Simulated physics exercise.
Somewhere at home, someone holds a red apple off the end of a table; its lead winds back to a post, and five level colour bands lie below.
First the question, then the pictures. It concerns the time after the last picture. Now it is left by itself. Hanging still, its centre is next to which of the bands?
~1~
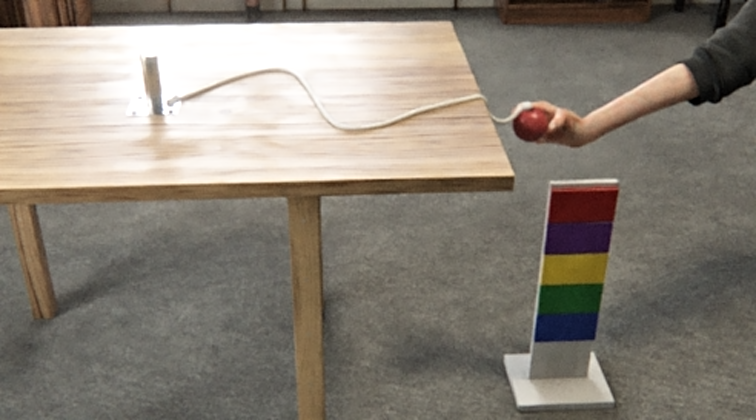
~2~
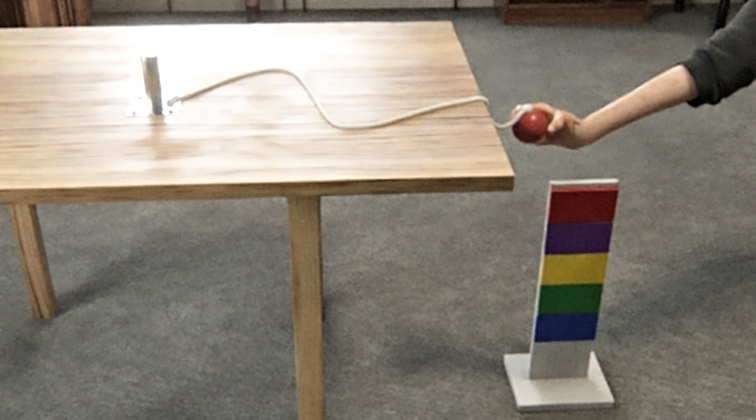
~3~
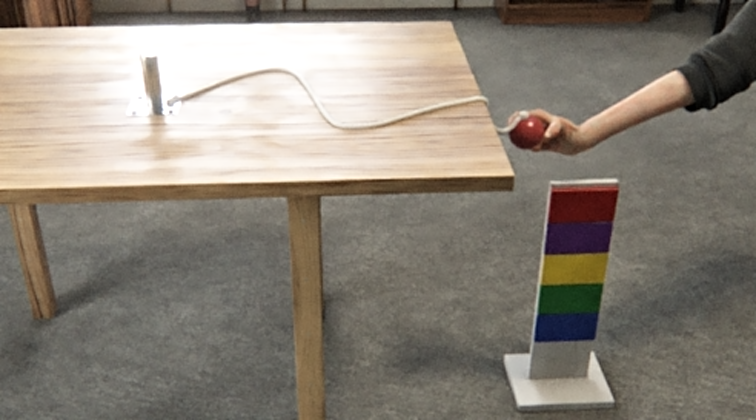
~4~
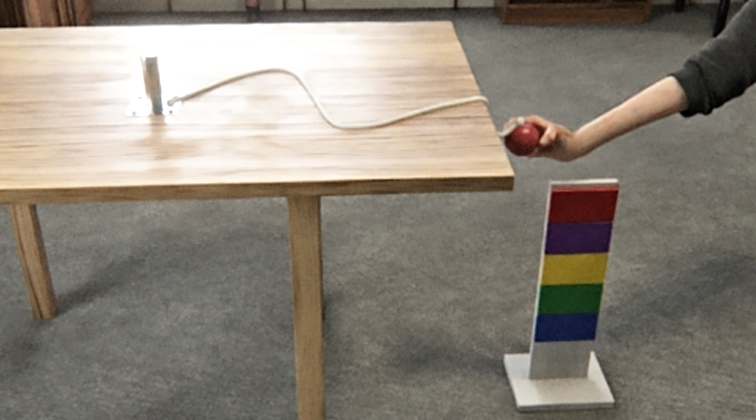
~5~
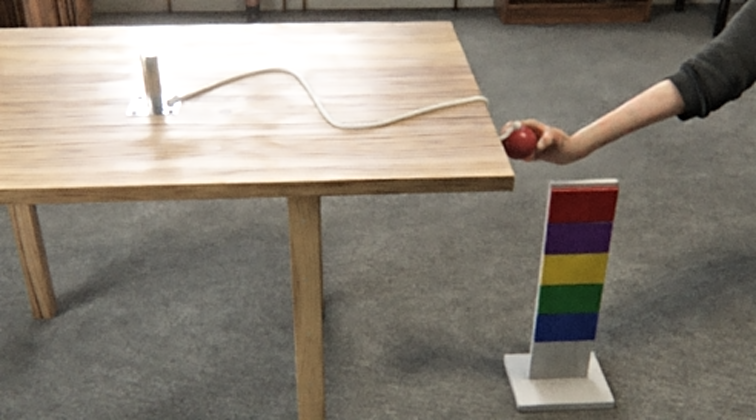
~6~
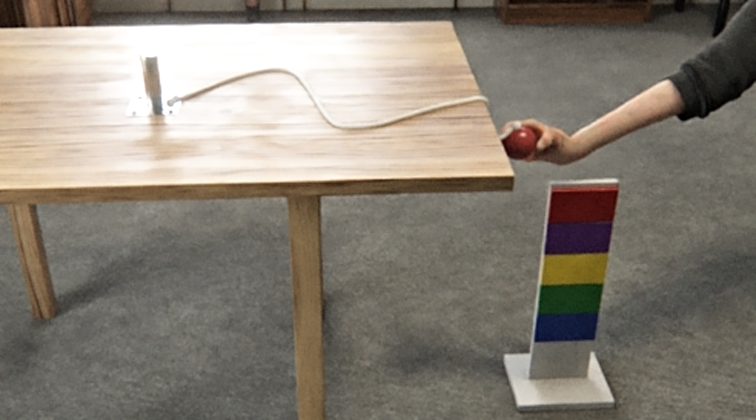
Its middle rests at the green band.
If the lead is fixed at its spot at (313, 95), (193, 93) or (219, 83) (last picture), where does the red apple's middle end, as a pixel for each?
First (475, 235), next (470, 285), last (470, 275).
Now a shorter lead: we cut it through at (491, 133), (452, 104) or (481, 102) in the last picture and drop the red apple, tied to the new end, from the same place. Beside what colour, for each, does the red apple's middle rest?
Yellow; red; purple.
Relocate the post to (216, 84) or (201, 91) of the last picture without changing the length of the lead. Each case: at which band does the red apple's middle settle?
Answer, in order: Blue, blue.
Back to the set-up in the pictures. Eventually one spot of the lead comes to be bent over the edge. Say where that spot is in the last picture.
Near (347, 127).
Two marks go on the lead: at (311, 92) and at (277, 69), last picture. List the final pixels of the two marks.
Around (388, 91); the other one around (309, 96).
Soon after, apple near (444, 288); level with green.
Then, apple near (480, 287); level with green.
At rest, apple near (464, 289); level with green. The green one.
